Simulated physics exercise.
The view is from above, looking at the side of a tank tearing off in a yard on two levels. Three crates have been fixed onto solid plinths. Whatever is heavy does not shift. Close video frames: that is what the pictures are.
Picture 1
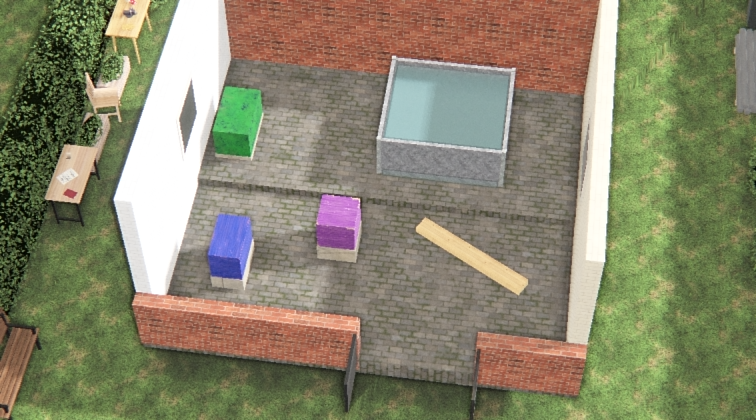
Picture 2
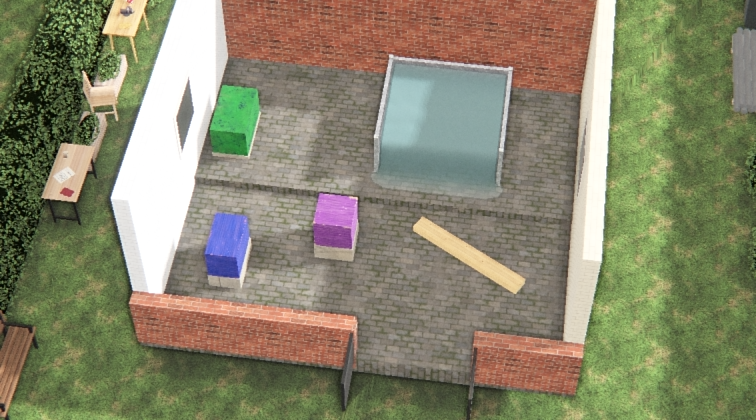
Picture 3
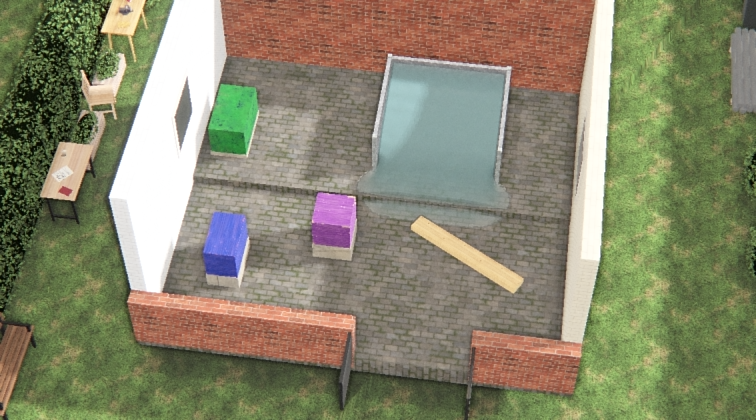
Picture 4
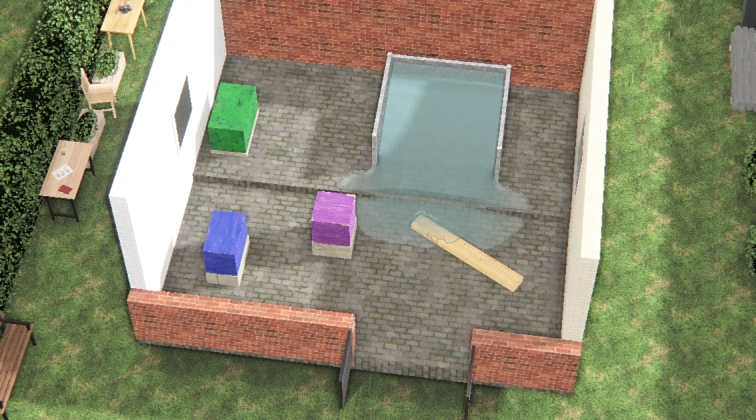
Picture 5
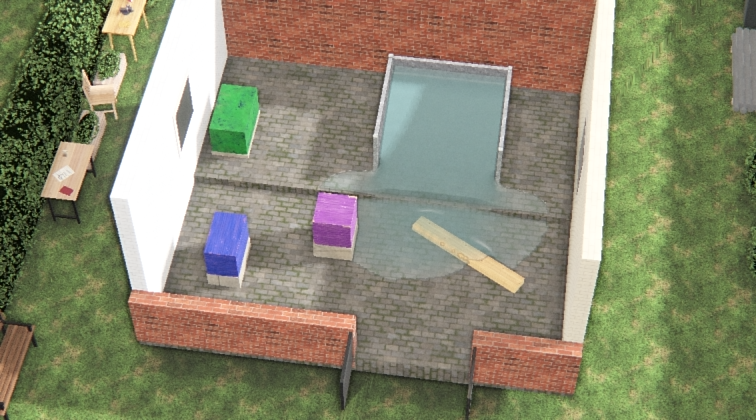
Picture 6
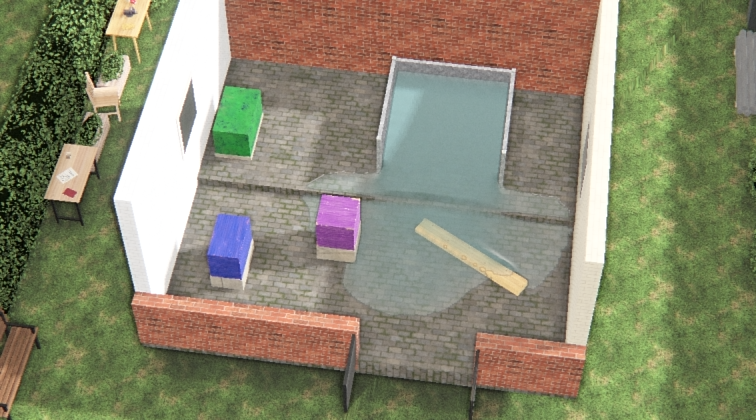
The video shows a walled, paved yard with green, blue and purple blocks and a wooden plank, where the near side of a water tank gives way and water pours out, spreading over the lower level around the plank.
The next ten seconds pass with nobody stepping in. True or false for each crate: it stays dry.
Green crate: True, it stays dry; blue crate: True, it stays dry; purple crate: True, it stays dry.
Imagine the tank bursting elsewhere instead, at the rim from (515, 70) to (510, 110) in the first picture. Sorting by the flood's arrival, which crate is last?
Answer: The one in blue.
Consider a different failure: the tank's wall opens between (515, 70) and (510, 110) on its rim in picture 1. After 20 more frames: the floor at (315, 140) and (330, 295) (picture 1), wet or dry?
Taking the two spots in turn: Parched and parched.
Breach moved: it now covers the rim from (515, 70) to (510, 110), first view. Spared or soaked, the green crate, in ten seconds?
Looks like the green goes under.
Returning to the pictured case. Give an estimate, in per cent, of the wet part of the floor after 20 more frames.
My best guess is some 60 %.
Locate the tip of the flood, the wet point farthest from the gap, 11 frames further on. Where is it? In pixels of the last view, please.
Somewhere close to (159, 321).
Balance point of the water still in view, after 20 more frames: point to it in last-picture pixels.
I reckon somewhere around (412, 256).
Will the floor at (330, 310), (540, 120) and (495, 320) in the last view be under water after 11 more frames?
First inundated, second spared, third inundated.
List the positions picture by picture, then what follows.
The first picture shows still water in the water tank at (447, 107).
In the second picture, water pours out at (438, 164) and has run to (373, 174).
In the third picture, water pours out at (436, 166) and has run to (500, 209).
In the fourth picture, the front is at (504, 236), out from the gap at (436, 166).
In the fifth picture, water pours out at (437, 168) and has run to (376, 269).
In the sixth picture, water pours out at (440, 170) and has run to (385, 308).
A moment on, water covers 45 % of the floor; the green crate not reached, the blue crate water round its plinth, the purple crate water round its plinth.
Next, water covers 55 % of the floor; the green crate not reached, the blue crate water round its plinth, the purple crate water round its plinth.
Then, water covers 60 % of the floor; the green crate not reached, the blue crate water round its plinth, the purple crate water round its plinth.
Later, water covers 60 % of the floor; the green crate not reached, the blue crate water round its plinth, the purple crate water round its plinth.
In the end, water covers 60 % of the floor; the green crate stayed above the water, the blue crate stayed above the water, the purple crate stayed above the water.
